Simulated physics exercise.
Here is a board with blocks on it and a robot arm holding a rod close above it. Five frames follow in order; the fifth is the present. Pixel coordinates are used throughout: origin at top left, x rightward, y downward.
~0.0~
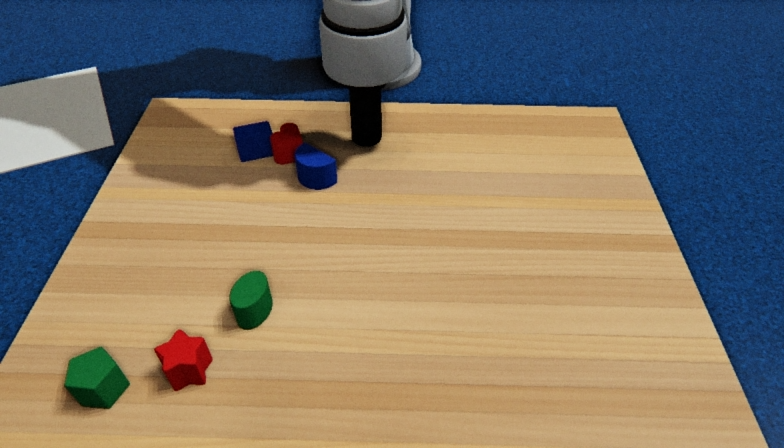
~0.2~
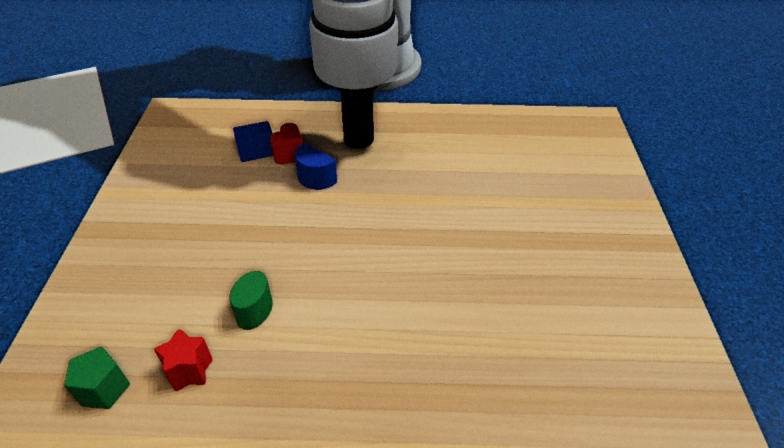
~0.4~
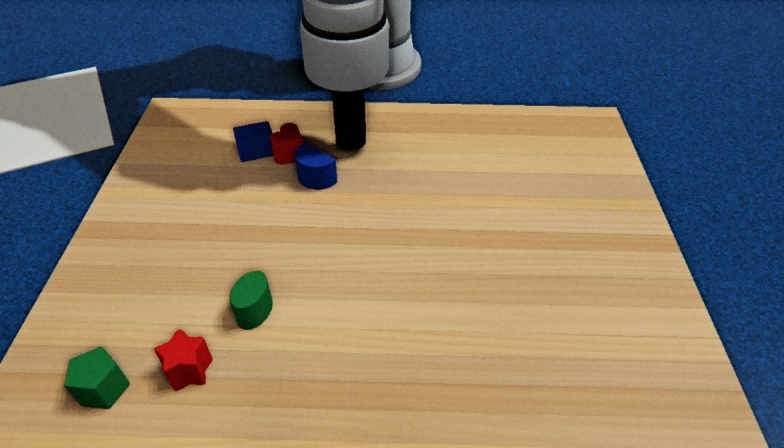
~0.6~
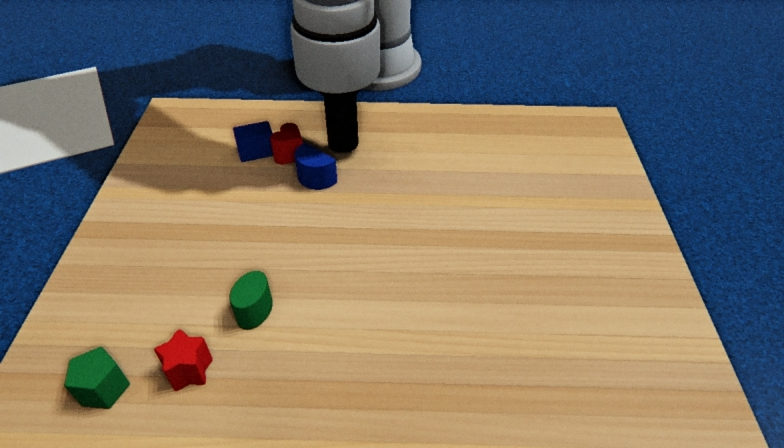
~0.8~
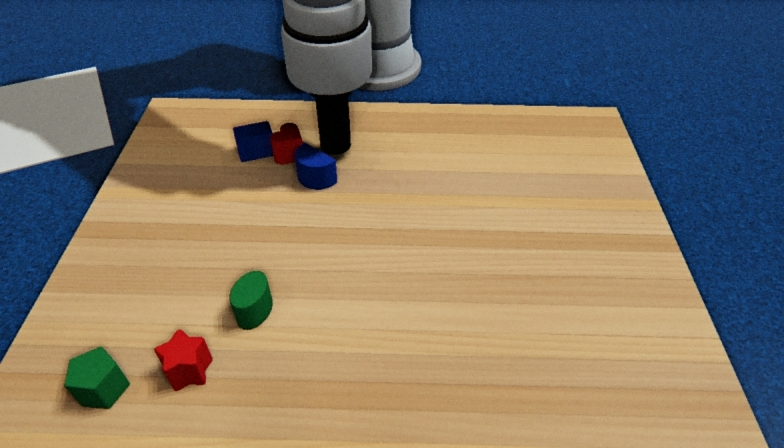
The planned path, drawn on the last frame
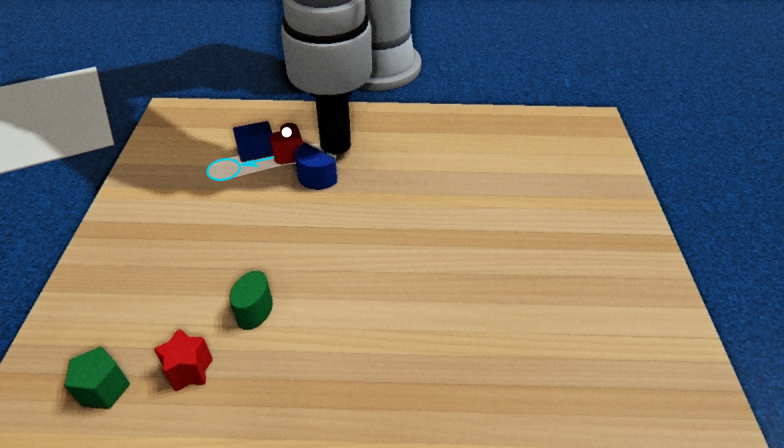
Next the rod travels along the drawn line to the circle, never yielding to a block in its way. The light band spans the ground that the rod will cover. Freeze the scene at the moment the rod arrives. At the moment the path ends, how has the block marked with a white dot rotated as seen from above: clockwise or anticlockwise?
Viewed from overhead, the block marked with a white dot winds up turned clockwise.
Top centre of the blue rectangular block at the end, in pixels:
Located at (189, 124).
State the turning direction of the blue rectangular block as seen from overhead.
Answer: Clockwise.
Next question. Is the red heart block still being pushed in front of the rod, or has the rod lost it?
In front, still.
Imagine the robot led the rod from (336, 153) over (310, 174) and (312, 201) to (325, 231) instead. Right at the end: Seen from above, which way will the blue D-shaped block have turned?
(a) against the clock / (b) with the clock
Choice b: With the clock.
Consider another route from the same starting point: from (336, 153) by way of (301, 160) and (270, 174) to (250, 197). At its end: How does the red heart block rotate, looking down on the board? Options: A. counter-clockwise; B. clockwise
Choice B: Clockwise.
Drawn move, from (336, 153) through (299, 154) and (262, 160) to (224, 169); the dot is on the red heart block.
On the path given first. One third of the way, rod (296, 146); blue rectangular block (239, 128); red heart block (265, 133).
Two thirds of the way, rod (260, 153); blue rectangular block (208, 126), turned 20° clockwise; red heart block (227, 137), turned 25° clockwise.
At the end, rod (222, 162); blue rectangular block (189, 124), turned 70° clockwise; red heart block (188, 143), turned 45° clockwise; blue D-shaped block still.
